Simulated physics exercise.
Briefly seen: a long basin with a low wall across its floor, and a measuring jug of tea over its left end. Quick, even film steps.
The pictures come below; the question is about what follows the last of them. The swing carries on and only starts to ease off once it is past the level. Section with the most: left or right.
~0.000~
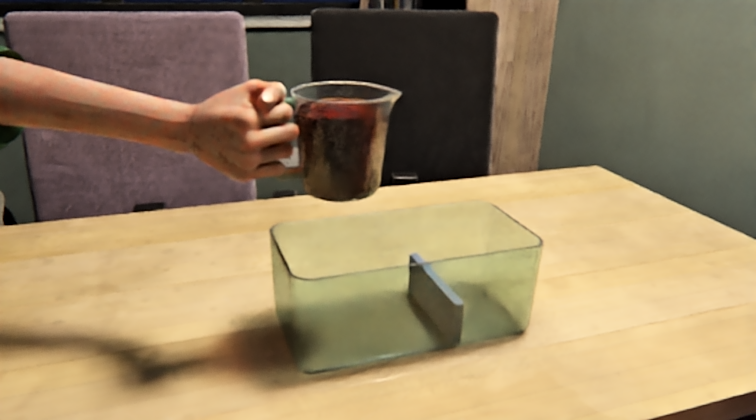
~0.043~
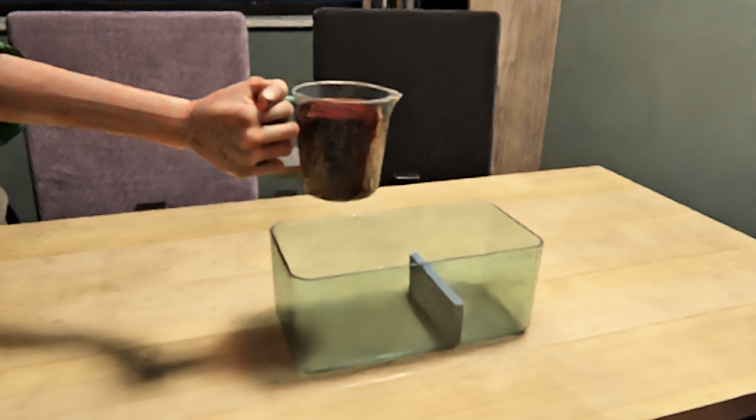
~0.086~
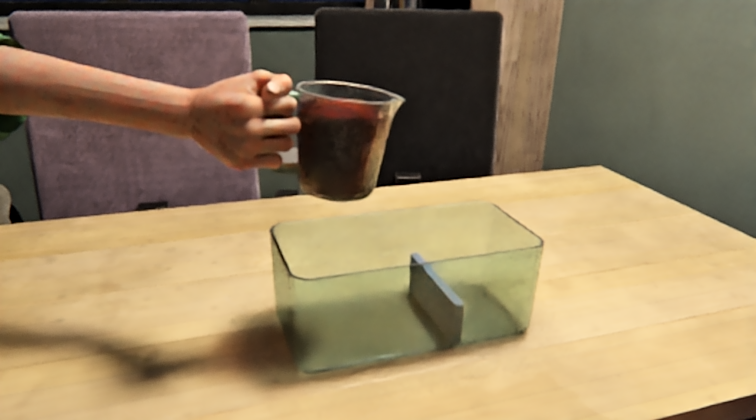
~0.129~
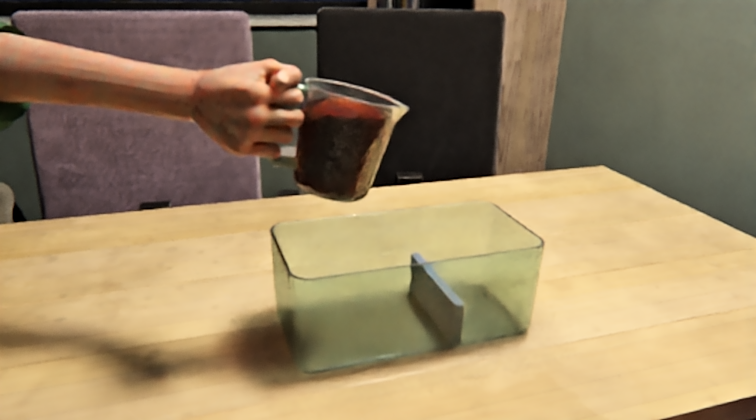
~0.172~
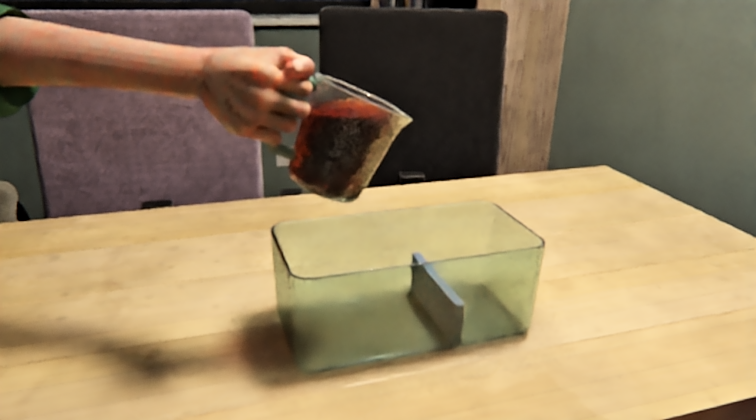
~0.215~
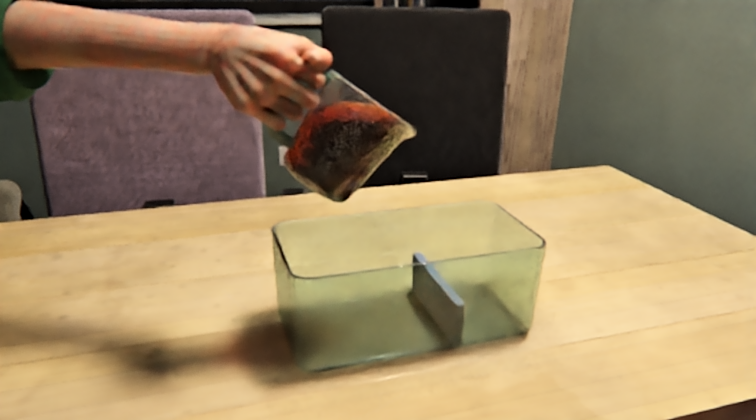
Settles mostly left.
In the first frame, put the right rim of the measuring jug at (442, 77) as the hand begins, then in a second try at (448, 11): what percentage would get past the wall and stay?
Close to 85 in a hundred, and close to 65 in a hundred.
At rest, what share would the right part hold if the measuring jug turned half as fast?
Roughly 55 %.
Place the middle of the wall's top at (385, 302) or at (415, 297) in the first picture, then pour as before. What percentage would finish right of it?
90 per cent, then 80 per cent, roughly.
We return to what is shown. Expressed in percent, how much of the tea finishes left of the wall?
Close to 70 in a hundred.
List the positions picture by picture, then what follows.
In the first picture, it leans 0°; its right rim is at (399, 91); the tea meets the walls at (295, 109) and (383, 104); the long basin's rim runs from (280, 253) to (515, 222); the wall's top is at (435, 277).
In the second picture, it leans 2°; its right rim is at (401, 93); the tea meets the walls at (297, 108) and (384, 105).
In the third picture, it leans 6°; its right rim is at (404, 98); the tea meets the walls at (300, 106) and (387, 107).
In the fourth picture, it leans 14°; its right rim is at (408, 106); the tea meets the walls at (304, 105) and (392, 109).
In the fifth picture, it leans 24°; its right rim is at (412, 118); the tea meets the walls at (307, 111) and (400, 112).
In the sixth picture, it leans 36°; its right rim is at (414, 133); the tea meets the walls at (301, 128) and (405, 122); 1 per cent is over the edge.
By 0.47 s the tilt is 103° and 43 per cent is still to pour, 9 is left of the wall and 22 right of it.
By 0.65 s the tilt is 109° and 6 per cent is still to pour, 54 is left of the wall and 29 right of it.
By 0.84 s the tilt is 109° and 0 per cent is still to pour, 66 is left of the wall and 30 right of it.
By 1.05 s the tilt is 109° and 0 per cent is still to pour, 68 is left of the wall and 30 right of it.
At rest 68 per cent lies left of the wall, 30 right of it and 2 outside.
